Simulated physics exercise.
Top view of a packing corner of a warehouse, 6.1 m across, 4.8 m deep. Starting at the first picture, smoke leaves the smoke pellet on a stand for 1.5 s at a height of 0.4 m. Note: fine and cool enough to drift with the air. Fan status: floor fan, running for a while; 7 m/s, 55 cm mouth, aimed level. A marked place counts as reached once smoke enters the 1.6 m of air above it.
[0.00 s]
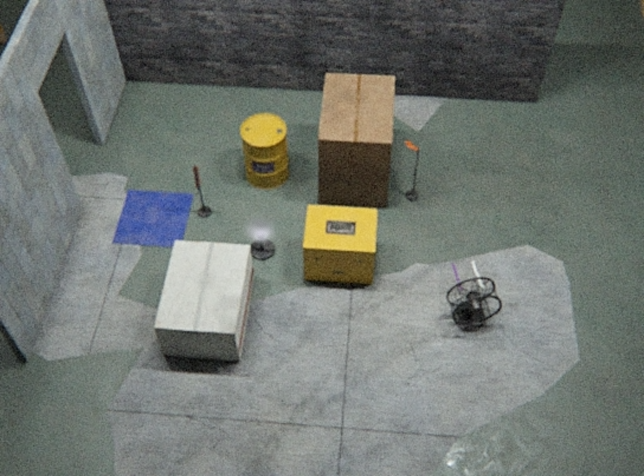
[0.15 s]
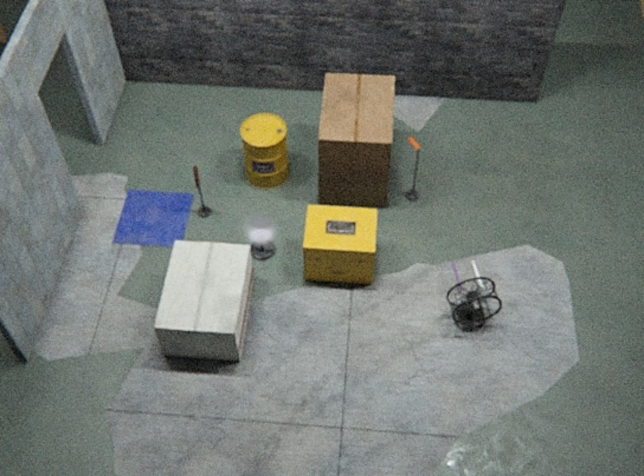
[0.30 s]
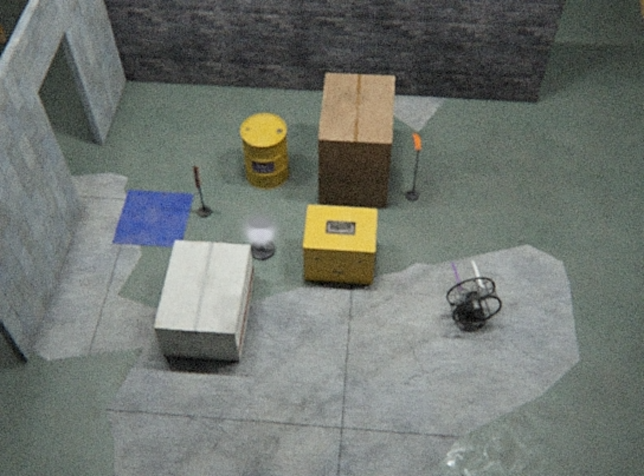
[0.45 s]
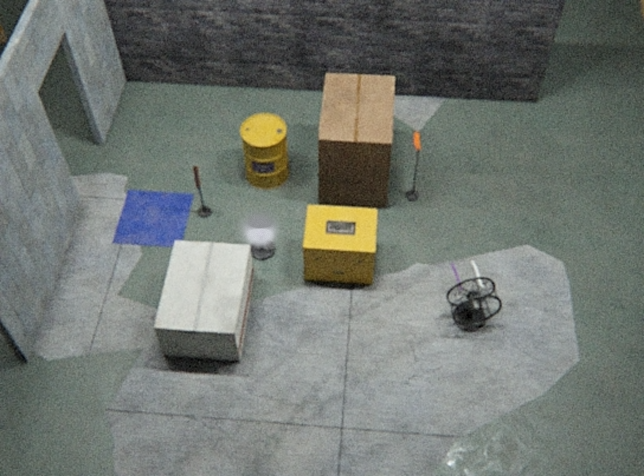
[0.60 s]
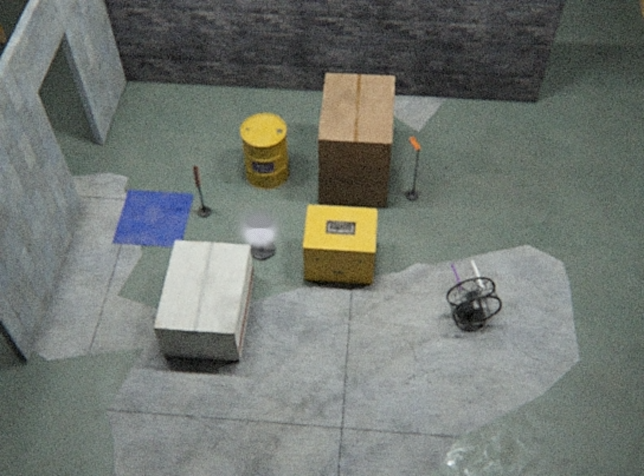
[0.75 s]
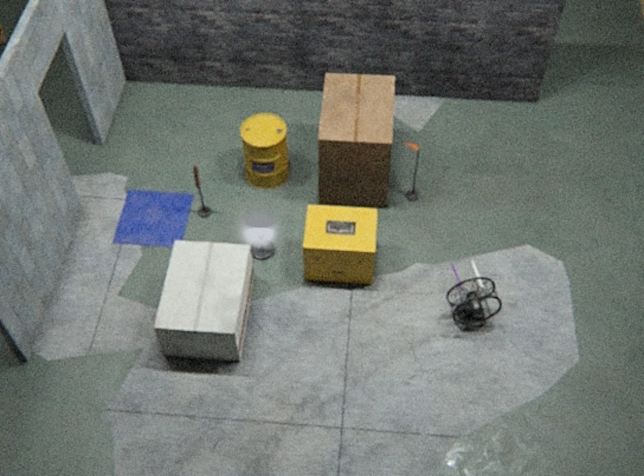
In a warehouse corner, pale smoke hangs over a small stand while an orange ribbon flutters.
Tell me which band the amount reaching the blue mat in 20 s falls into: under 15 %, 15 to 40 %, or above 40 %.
I would put it at over 40 %.
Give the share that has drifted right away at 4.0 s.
Roughly 0 percent.
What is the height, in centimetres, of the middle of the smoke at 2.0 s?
Its middle sits roughly 40 cm above the surface.
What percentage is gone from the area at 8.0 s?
Roughly 0 percent at that time.
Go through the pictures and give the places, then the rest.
In the first picture, the smoke is thickest near (260, 230), the smoke pellet on a stand stands at (261, 235) and the floor fan is at (474, 301).
In the second picture, the smoke is thickest near (260, 230) and the blue mat is centred on (154, 218).
In the third picture, the smoke is thickest near (260, 230), a ribbon ends at (414, 134) and a ribbon ends at (199, 188).
In the fourth picture, the smoke is thickest near (259, 230), the top of a large carton is at (358, 106) and the top of a barrel is at (264, 130).
In the fifth picture, the smoke is thickest near (259, 230).
In the sixth picture, the smoke is thickest near (259, 229), a ribbon ends at (406, 143) and a ribbon ends at (199, 188).
By 2.0 s we count, 0 % has passed over the blue mat, with 100 % still about or yet to come, and the middle of the rest is near (255, 226).
By 4.0 s we count, 0 % has passed over the blue mat, with 100 % still about or yet to come, and the middle of the rest is near (243, 219).
By 8.0 s we count, 34 % has passed over the blue mat, with 100 % still about or yet to come, and the middle of the rest is near (195, 208).
By 20.0 s we count, 80 % has passed over the blue mat, with 48 % still about or yet to come, and the middle of the rest is near (53, 289).
